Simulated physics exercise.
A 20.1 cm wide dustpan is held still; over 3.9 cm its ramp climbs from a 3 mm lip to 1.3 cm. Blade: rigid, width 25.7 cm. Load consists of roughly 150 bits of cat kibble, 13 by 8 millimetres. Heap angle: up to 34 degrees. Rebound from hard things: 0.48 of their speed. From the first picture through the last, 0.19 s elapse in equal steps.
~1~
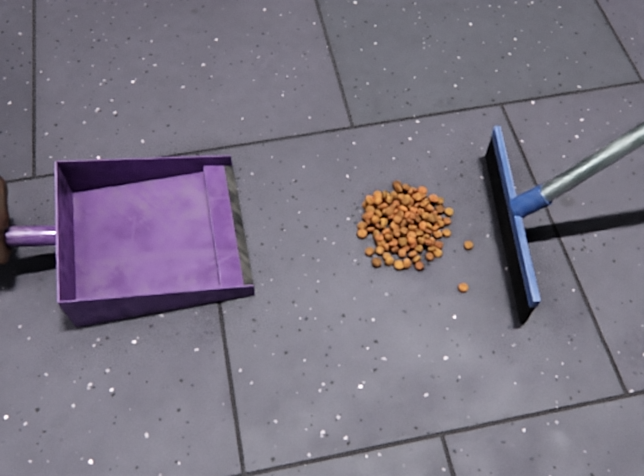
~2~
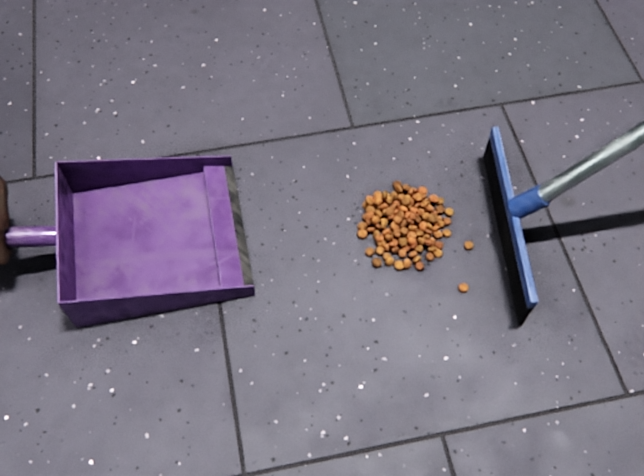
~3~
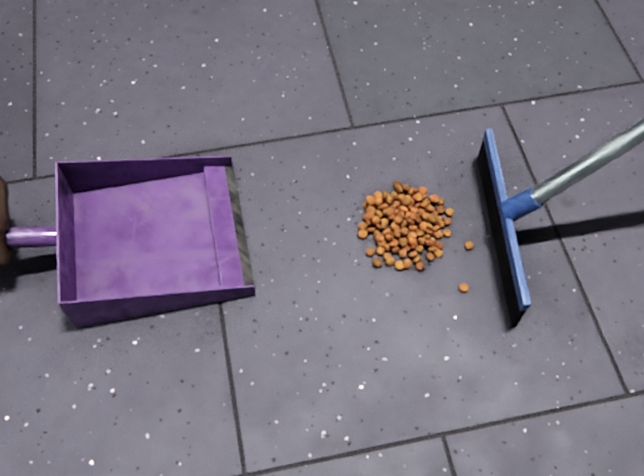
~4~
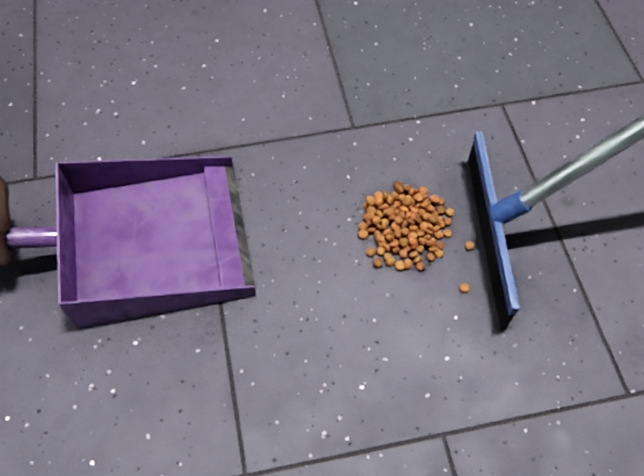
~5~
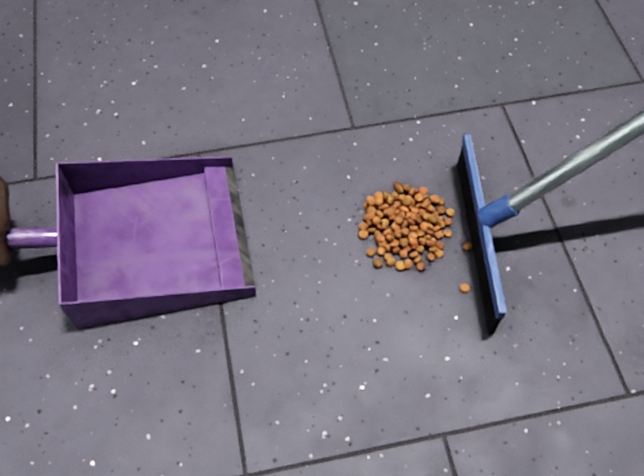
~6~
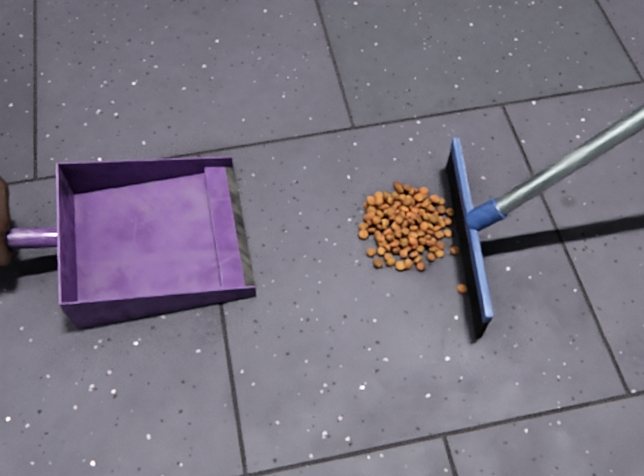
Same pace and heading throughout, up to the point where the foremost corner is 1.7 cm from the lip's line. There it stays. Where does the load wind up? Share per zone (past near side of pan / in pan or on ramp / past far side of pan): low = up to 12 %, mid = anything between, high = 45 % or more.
Near side - mid, pan - low, far side - low.
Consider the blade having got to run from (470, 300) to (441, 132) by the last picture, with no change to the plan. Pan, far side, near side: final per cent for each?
Per cent by place - pan 20, far side 5, near side 0.
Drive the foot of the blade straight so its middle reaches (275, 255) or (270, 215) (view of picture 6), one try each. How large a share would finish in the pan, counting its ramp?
Around 15 per cent, and around 20 per cent.
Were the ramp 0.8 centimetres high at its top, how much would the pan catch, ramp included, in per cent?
About 10 %.
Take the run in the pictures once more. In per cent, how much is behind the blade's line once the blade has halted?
My guess is close to 10 per cent.
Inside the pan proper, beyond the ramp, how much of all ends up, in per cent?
Around 0 in a hundred.
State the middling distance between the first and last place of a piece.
20 cm, roughly.
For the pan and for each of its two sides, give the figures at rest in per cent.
Near: 20; pan: 5; far: 0 (percent).
Then, 0.28 s after the last picture, middle of the blade 16 cm from the lip; 0 % over the lip, far side 0 %, near side 10 %.
Then, 0.47 s after the last picture, middle of the blade 8 cm from the lip; 0 % over the lip, far side 0 %, near side 15 %.
Then, 0.77 s after the last picture, middle of the blade 4 cm from the lip; 5 % over the lip, far side 0 %, near side 20 %.
In the end, near side 20 %, pan 5 %, far side 0 %, in front of the lip or behind the blade 75 %.
